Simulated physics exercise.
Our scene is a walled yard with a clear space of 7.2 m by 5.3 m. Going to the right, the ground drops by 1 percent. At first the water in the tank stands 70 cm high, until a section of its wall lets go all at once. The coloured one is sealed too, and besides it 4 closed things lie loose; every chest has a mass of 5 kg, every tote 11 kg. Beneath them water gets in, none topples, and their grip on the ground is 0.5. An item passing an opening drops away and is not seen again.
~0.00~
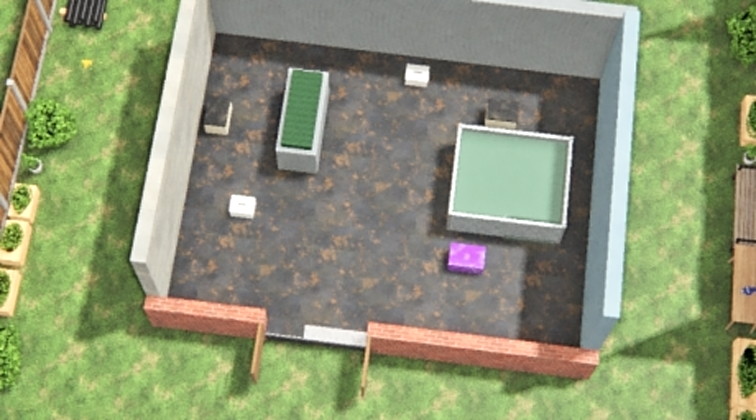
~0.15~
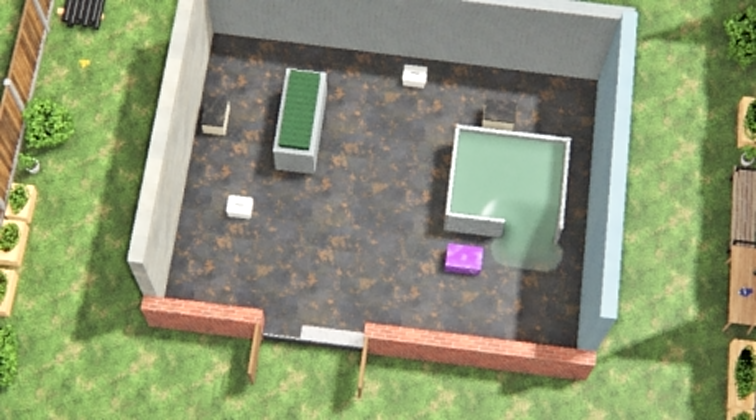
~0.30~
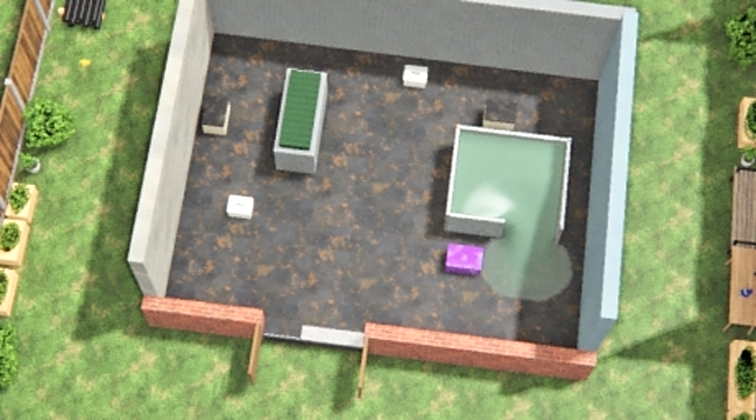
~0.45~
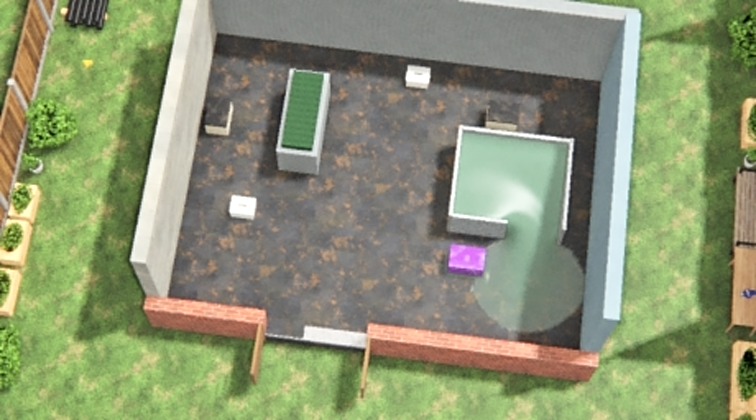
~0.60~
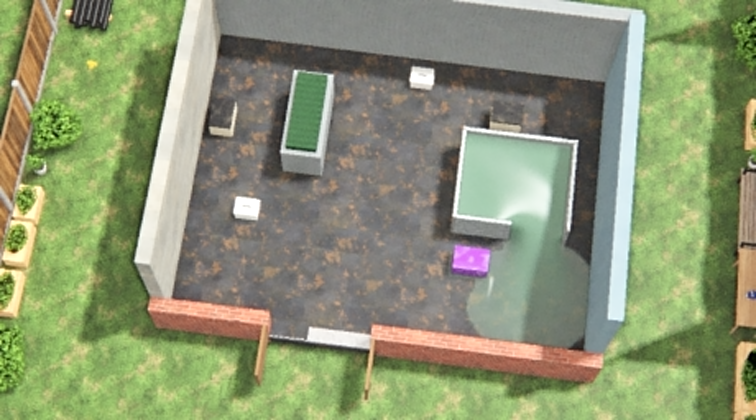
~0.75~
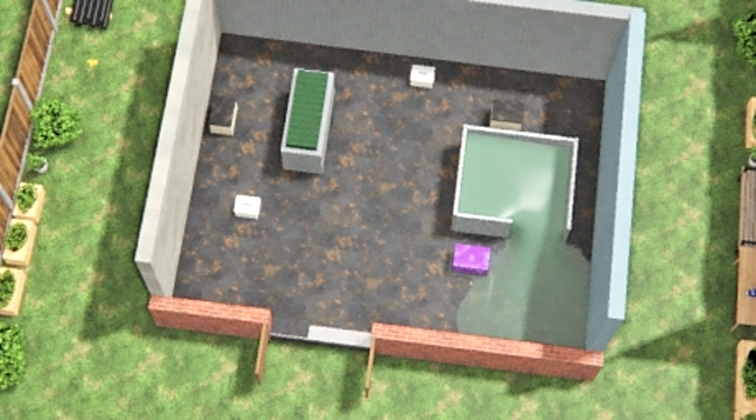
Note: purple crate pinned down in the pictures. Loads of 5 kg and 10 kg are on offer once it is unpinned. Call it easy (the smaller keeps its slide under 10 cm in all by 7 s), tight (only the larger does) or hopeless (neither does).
Hopeless.
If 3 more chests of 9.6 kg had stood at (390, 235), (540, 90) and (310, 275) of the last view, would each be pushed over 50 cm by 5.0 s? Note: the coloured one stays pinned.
In the given order, I'd say greater, smaller, greater.
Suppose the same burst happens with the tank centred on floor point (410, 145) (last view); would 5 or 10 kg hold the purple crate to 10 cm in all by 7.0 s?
Then both masses fall short.
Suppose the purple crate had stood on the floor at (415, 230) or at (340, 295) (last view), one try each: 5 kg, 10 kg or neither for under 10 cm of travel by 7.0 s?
Respectively, neither option; neither option.
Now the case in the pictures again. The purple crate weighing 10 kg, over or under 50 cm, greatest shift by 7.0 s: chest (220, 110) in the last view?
That one goes beyond the limit.
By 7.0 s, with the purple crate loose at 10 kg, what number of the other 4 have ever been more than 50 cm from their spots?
That makes 2.
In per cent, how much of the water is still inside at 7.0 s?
I'd say some 96 percent hasn't gone yet.
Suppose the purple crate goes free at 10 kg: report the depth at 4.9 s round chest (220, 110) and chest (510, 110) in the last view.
First roughly 4 cm, second roughly 0 cm.
After 1.4 s the purple crate would be 0 cm from its start with 5 kg and 0 cm from its start with 10 kg; 0 cm of water round it then.
After 3.1 s the purple crate would be 14 cm from its start with 5 kg and 1 cm from its start with 10 kg; 3 cm of water round it then.
After 4.9 s the purple crate would be 29 cm from its start with 5 kg and 24 cm from its start with 10 kg; 2 cm of water round it then.
After 7.0 s the purple crate would be 49 cm from its start with 5 kg and 24 cm from its start with 10 kg; 2 cm of water round it then.
